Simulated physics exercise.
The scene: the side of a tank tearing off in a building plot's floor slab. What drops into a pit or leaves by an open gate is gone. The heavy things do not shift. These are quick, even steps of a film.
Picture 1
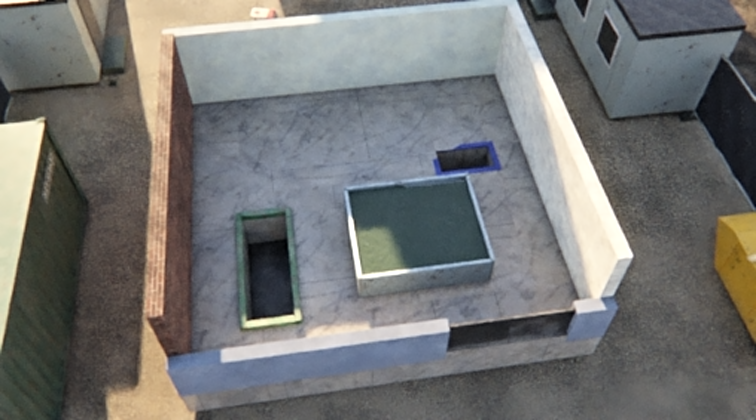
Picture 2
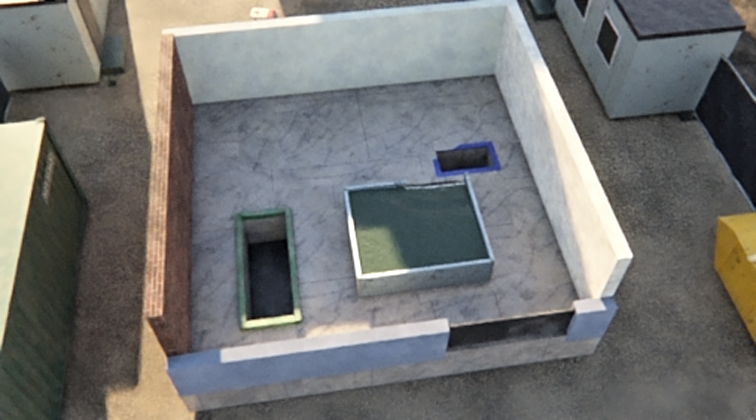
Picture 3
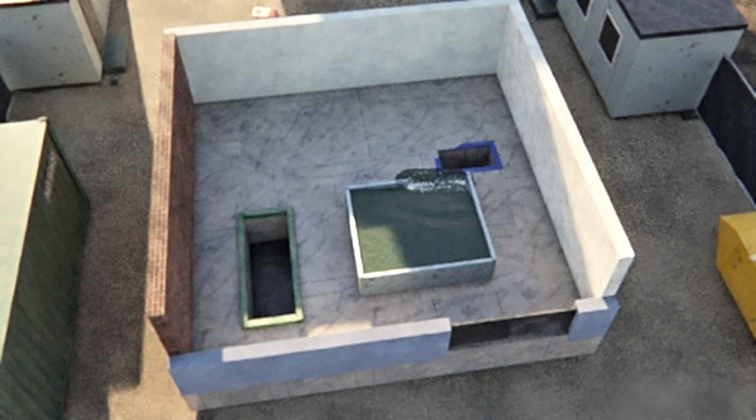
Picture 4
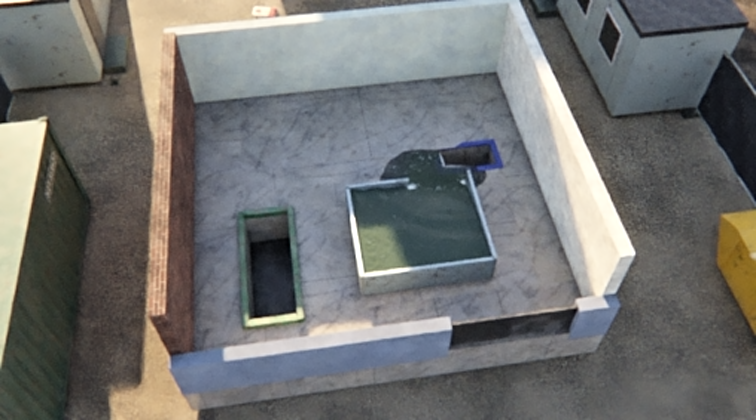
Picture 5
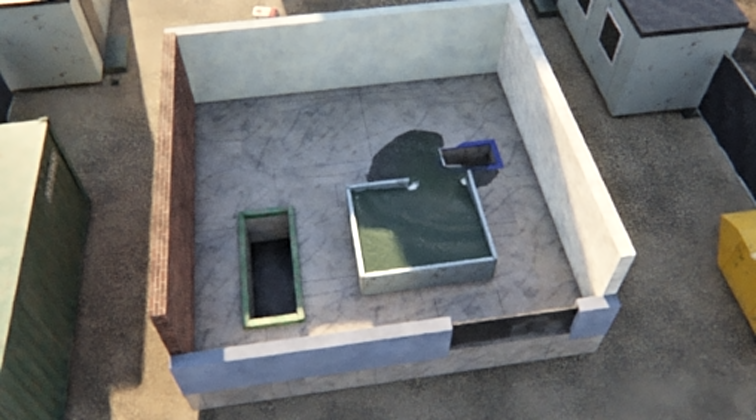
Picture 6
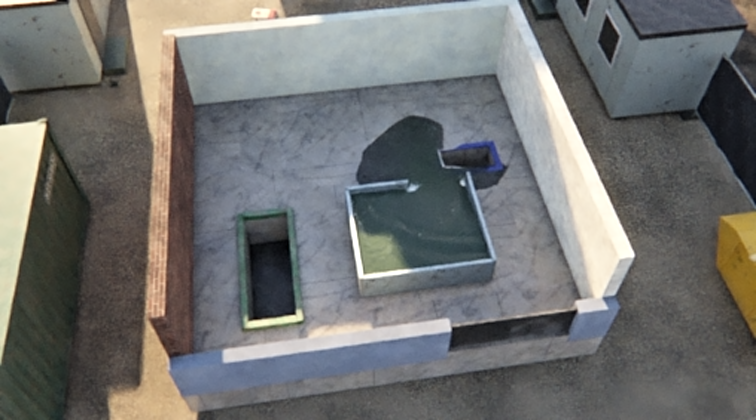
A square tank of dark green water stands near the middle of a walled grey floor slab on a building plot, seen from high above. A green-edged pit lies to its left and a smaller blue-edged pit behind it to the right, with a brick wall at left and pale walls behind and at right. The tank's far side breaks open and water pours out, spreading backward and leftward and around the blue-edged pit, while the camera stays still.
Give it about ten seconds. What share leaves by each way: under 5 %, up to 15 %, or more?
The gate takes less than 5 %; the blue pit takes more than 15 %; the green pit takes less than 5 %.
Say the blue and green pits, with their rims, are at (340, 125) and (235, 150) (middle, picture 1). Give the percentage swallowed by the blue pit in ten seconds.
Roughly, in per cent: Blue 25.
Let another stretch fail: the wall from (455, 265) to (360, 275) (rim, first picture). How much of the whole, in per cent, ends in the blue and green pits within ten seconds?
Roughly, in per cent: Blue 12, green 4.
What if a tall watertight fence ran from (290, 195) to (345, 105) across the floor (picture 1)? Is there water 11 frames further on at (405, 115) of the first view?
There: Under water.
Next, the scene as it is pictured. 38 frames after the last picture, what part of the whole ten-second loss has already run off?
Some 75 per cent.
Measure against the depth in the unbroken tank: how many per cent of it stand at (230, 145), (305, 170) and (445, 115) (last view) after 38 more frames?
Roughly 8, 2 and 4 per cent, in turn.
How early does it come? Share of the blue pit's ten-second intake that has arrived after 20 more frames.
I make it 55 per cent.
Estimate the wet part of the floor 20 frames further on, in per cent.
Some 30 per cent.
A moment on, water covers 20 % of the floor; the gate 0 %, the blue pit 7 %, the green pit 0 %.
Next, water covers 20 % of the floor; the gate 0 %, the blue pit 15 %, the green pit 0 %.
Then, water covers 30 % of the floor; the gate 0 %, the blue pit 23 %, the green pit 0 %.
Later, water covers 55 % of the floor; the gate 0 %, the blue pit 33 %, the green pit 0 %.
In the end, water covers 75 % of the floor; the gate 0 %, the blue pit 42 %, the green pit 0 %.
